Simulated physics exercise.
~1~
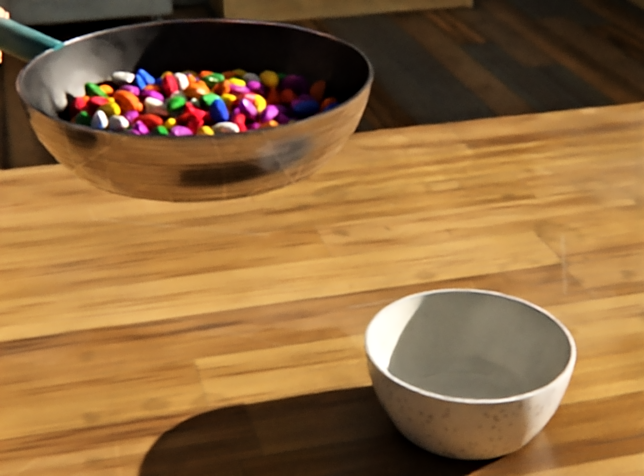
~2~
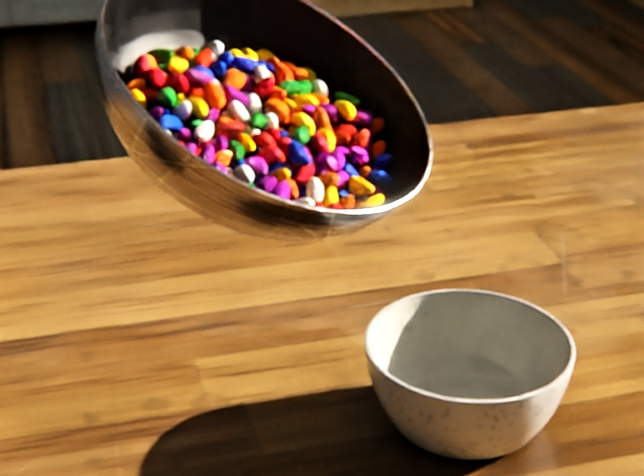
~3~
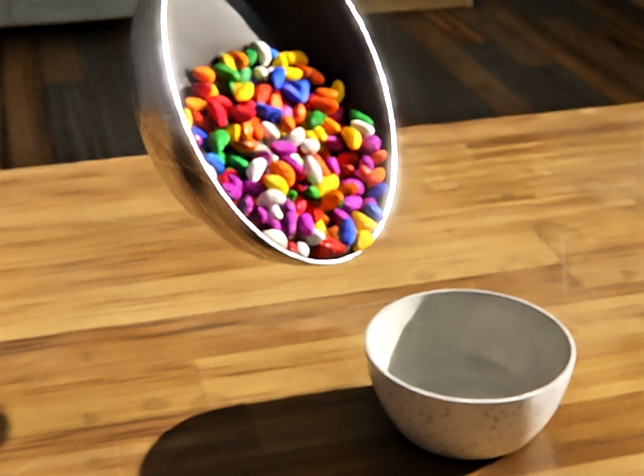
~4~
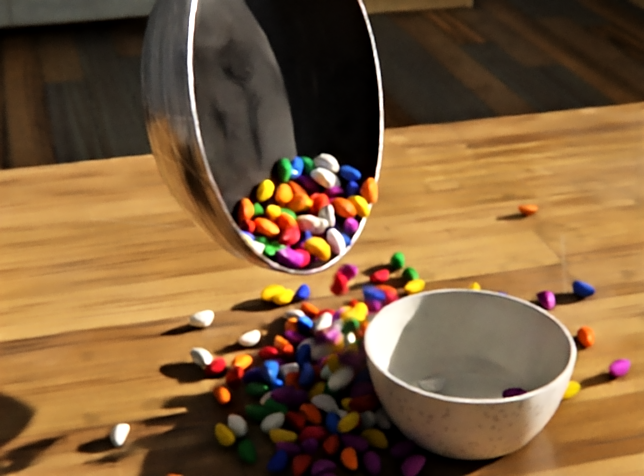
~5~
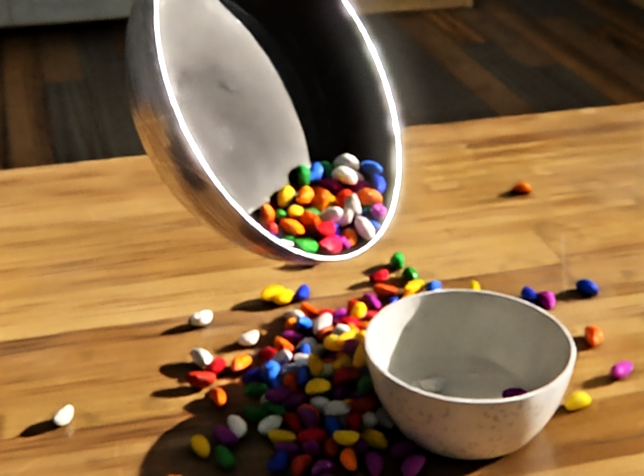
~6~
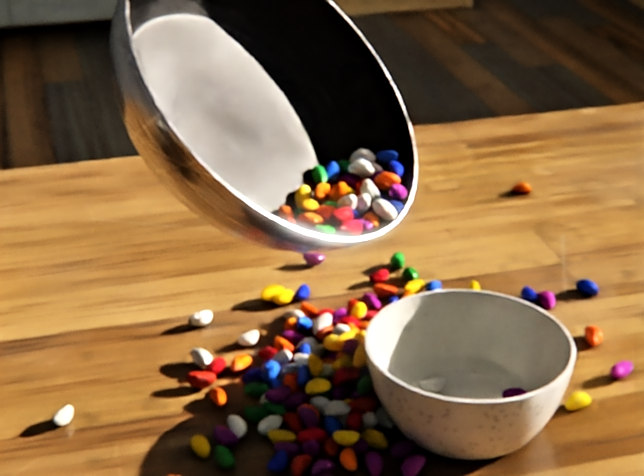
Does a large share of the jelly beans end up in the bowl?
No, only very few get into the bowl. Most end up scattered on the table around it, and a smaller share stays in the pan.
